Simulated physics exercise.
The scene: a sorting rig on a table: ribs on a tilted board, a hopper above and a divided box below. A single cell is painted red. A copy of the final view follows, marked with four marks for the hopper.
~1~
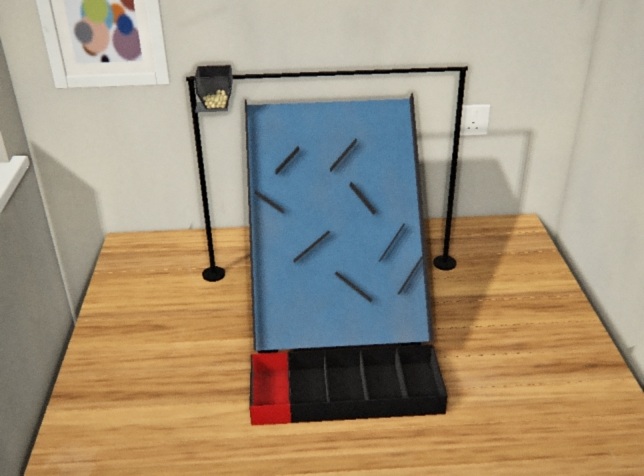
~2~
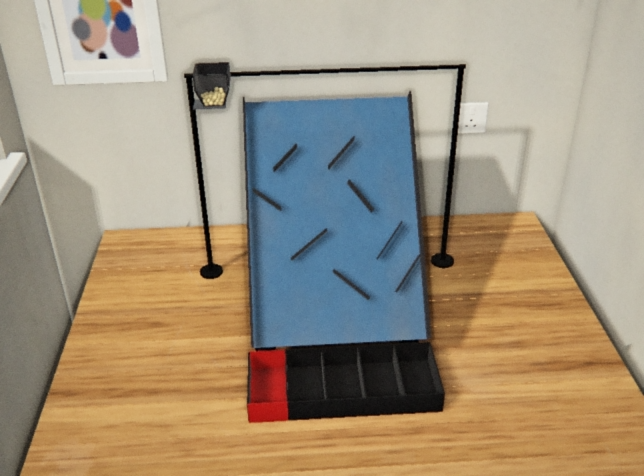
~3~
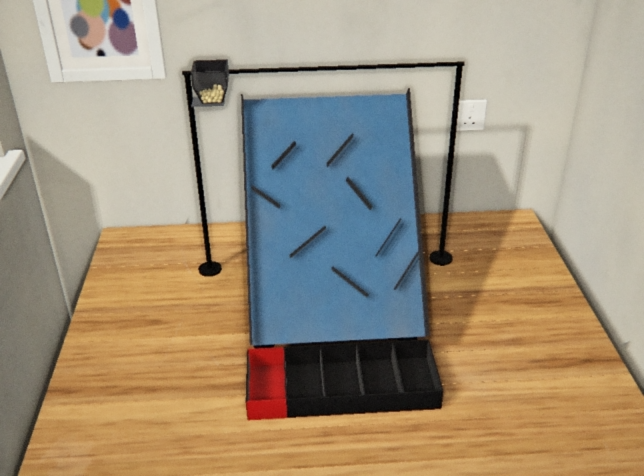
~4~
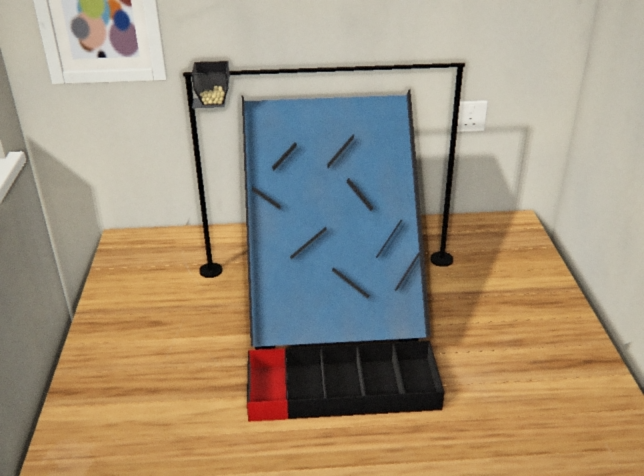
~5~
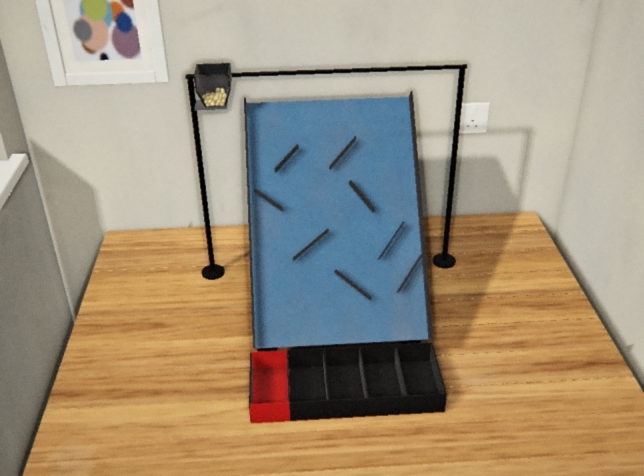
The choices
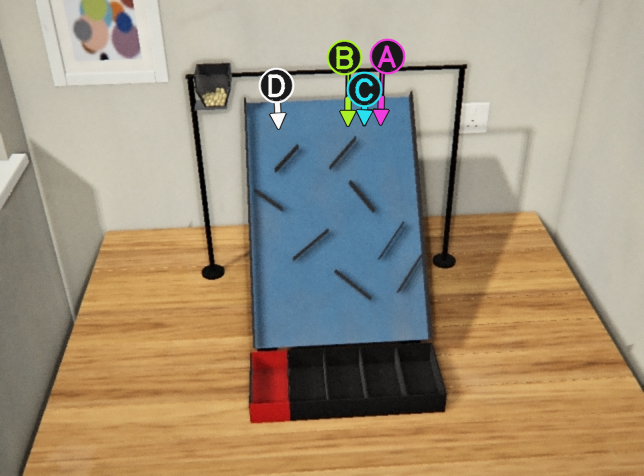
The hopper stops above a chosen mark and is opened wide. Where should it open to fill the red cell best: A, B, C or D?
Mark D.
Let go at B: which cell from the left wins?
The first from the left.
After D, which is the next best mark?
That is mark B.
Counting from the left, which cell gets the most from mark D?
The first.
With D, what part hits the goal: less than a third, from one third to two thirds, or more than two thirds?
Mark D gives more than two thirds.
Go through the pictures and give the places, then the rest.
The first frame shows hopper (216, 99), soya beans, door shut.
The second frame shows ribs (274, 168) to (297, 144), (329, 165) to (354, 136), (253, 188) to (281, 207).
The third frame shows ribs (347, 177) to (372, 207), (290, 256) to (326, 226), (377, 254) to (401, 219).
The fourth frame shows ribs (333, 268) to (369, 297), (397, 289) to (420, 252).
The fifth frame shows red cell (270, 412), number 1 of 5 from the left.
On the marked copy, mark A meets the board at (380, 119); mark B meets the board at (347, 120); mark C meets the board at (364, 119); mark D meets the board at (278, 123).
With A, not one piece in the red cell, every piece in other cells.
With B, the larger part in the red cell, roughly a quarter in other cells.
With C, about a tenth in the red cell, the larger part in other cells.
With D, almost all in the red cell.
